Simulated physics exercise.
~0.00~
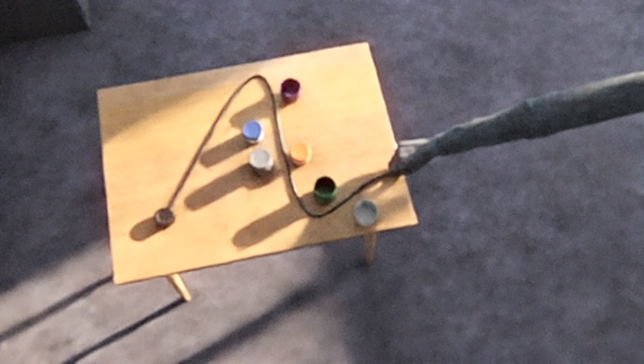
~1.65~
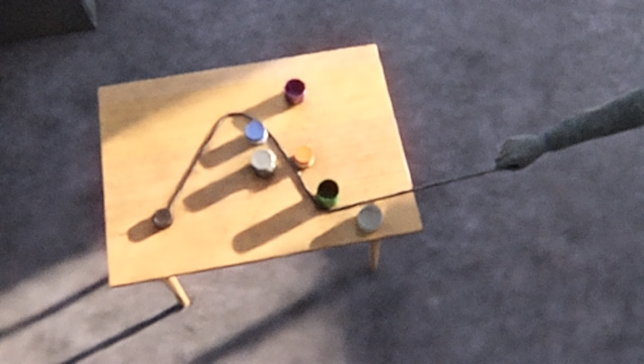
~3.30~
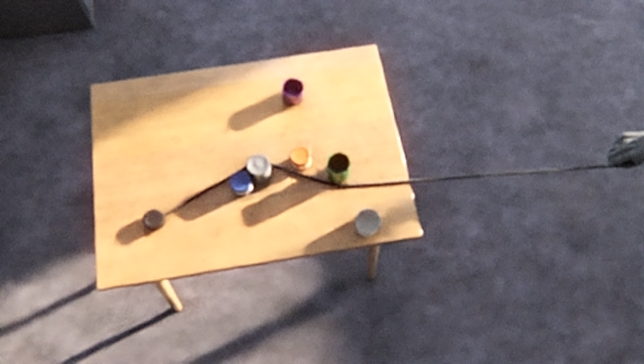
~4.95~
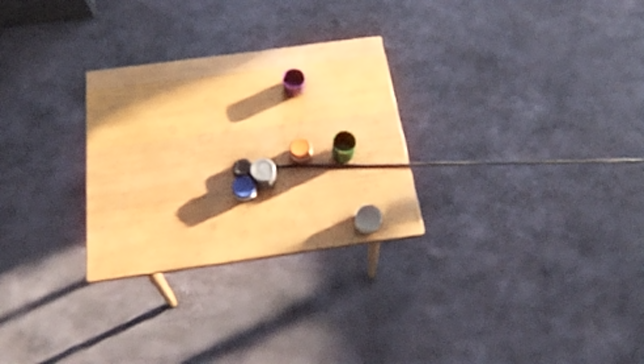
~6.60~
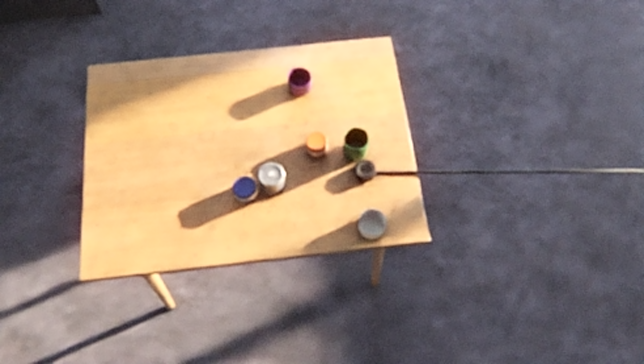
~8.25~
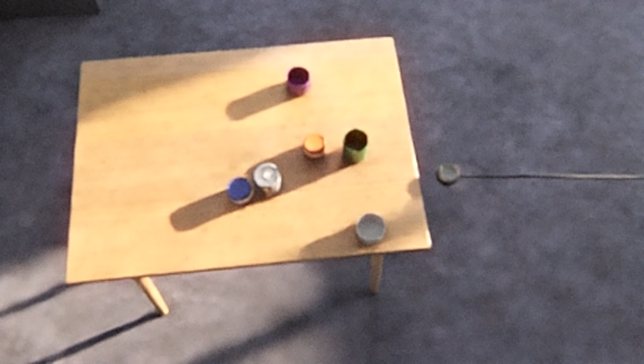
A hand pulled a dark cord to the right across a wooden table, straightening its curves and nudging a blue tin and green mug aside, until the small dark pad on its end slid past the cups and off the right edge, leaving everything else upright.
